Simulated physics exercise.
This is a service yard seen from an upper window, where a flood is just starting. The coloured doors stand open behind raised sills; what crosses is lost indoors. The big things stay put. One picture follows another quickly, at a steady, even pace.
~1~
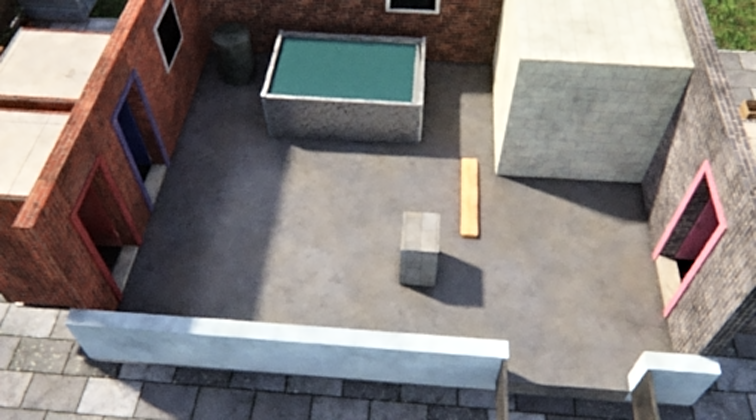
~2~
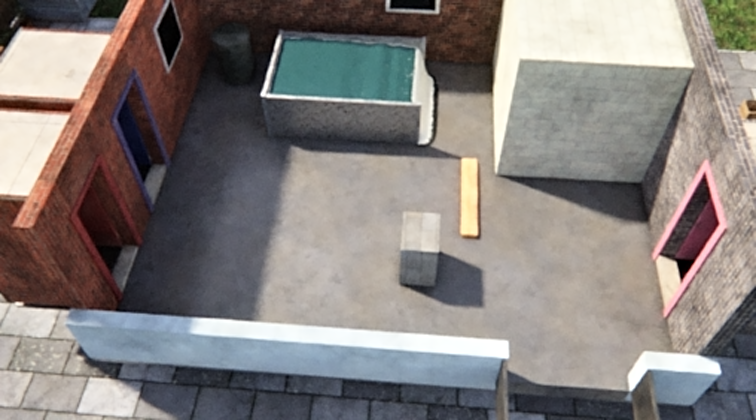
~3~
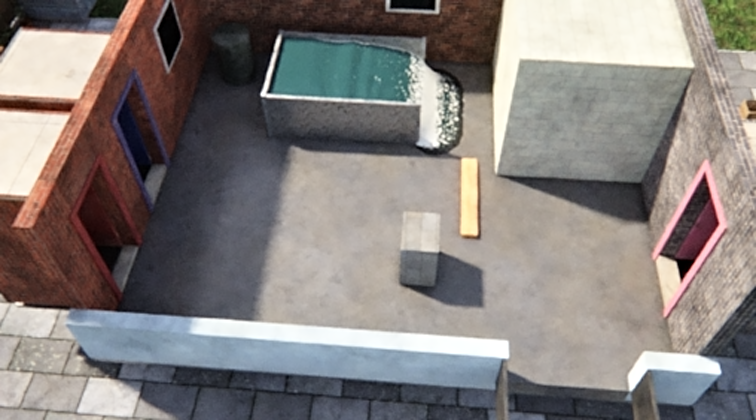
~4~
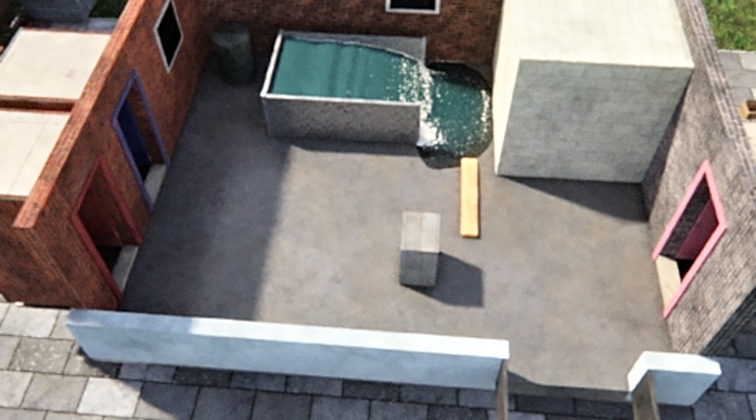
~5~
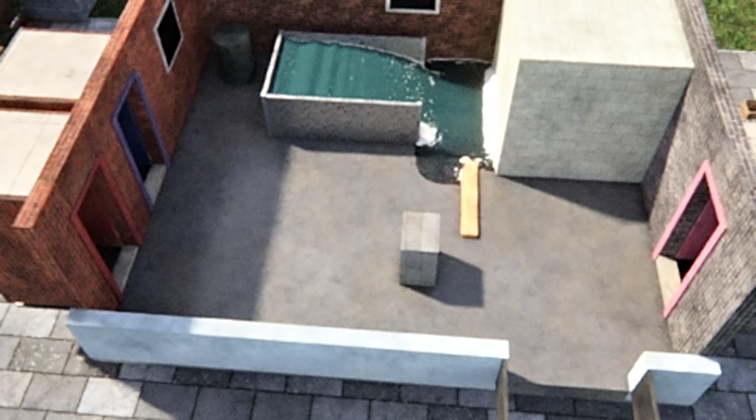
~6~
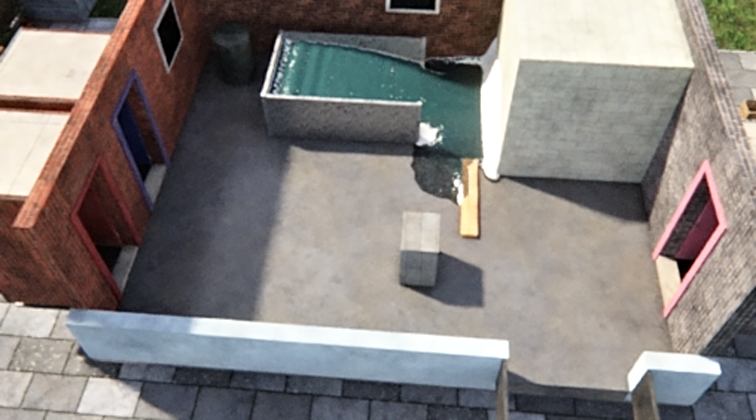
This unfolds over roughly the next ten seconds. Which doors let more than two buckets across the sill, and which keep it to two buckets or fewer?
One by one: Red door: Tops two buckets; pink door: Never tops two buckets; blue door: Never tops two buckets.
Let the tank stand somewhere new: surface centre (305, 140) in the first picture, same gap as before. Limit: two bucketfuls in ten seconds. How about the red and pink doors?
Red tops the mark, pink tops the mark.
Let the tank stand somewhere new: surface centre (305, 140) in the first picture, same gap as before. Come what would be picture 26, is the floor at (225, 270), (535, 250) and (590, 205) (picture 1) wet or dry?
Bone-dry, soaked, soaked.
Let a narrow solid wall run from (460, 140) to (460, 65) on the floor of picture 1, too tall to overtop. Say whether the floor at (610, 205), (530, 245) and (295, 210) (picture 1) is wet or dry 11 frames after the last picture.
Listed order: Spared, swamped, spared.
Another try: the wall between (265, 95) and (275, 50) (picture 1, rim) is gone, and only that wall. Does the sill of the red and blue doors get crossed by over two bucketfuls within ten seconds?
One by one: Red goes over; blue passes that mark.
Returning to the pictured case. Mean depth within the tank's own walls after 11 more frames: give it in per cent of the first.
That comes to about 38 per cent.
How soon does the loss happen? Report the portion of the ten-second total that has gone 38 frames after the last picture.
Result, approximate: 60 per cent.
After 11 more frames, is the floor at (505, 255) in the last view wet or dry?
At that place: Covered.
A moment on, water covers 15 % of the floor; the red door not reached, the pink door not reached, the blue door not reached.
Next, water covers 35 % of the floor; the red door not reached, the pink door not reached, the blue door not reached.
Then, water covers 70 % of the floor; the red door not reached, the pink door not reached, the blue door not reached.
Later, water covers 85 % of the floor; the red door over two buckets in, the pink door wet at the sill, nothing in, the blue door wet at the sill, nothing in.
In the end, water covers 95 % of the floor; the red door far over two buckets in, the pink door wet at the sill, nothing in, the blue door wet at the sill, nothing in.
